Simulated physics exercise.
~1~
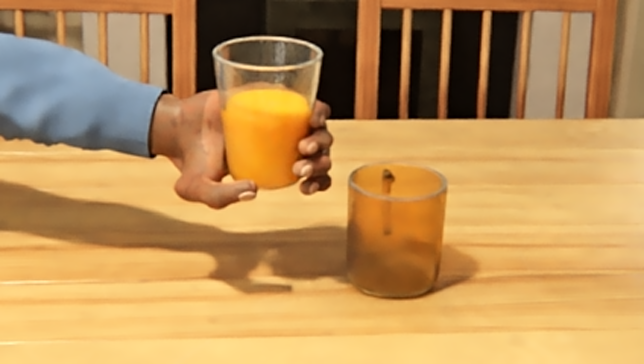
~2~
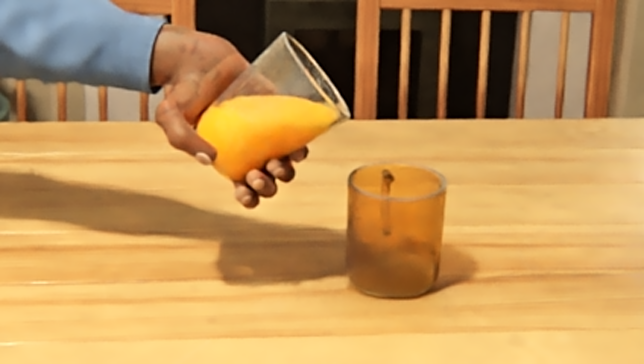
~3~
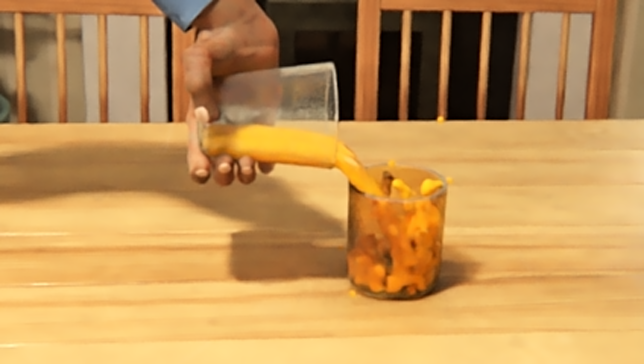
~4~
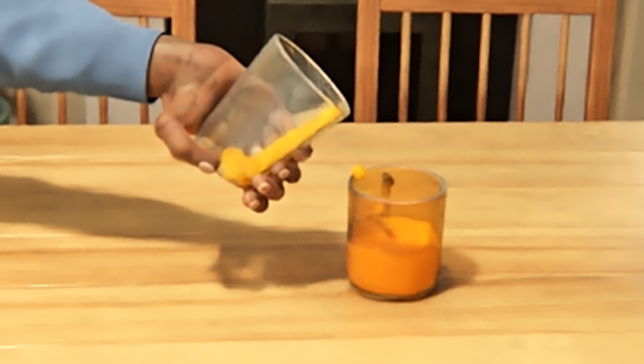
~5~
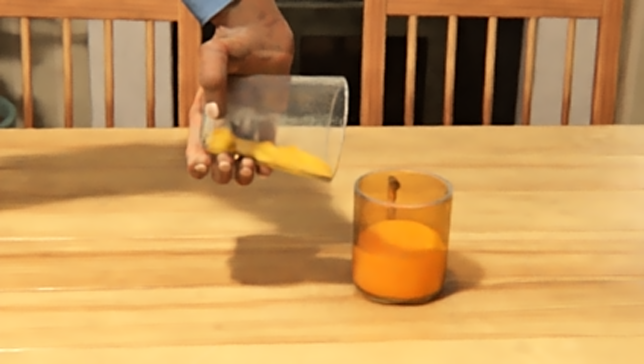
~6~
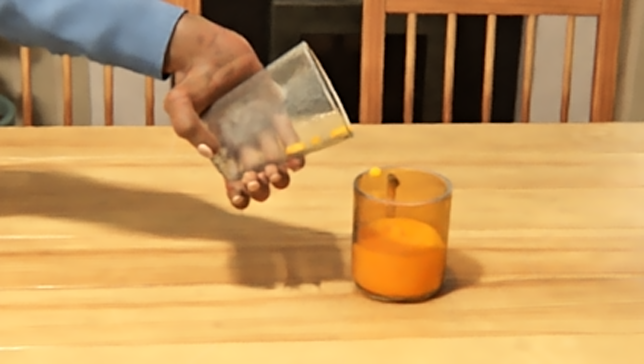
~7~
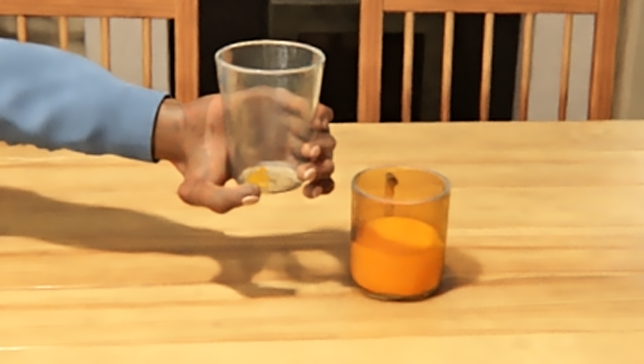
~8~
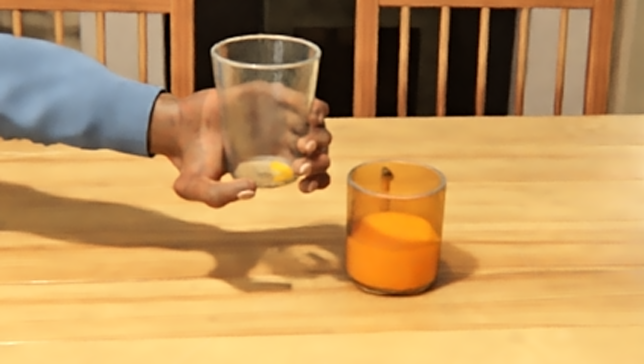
Orange juice pouring from a hand-held glass into an amber mug in two tilts, leaving the mug partly filled.
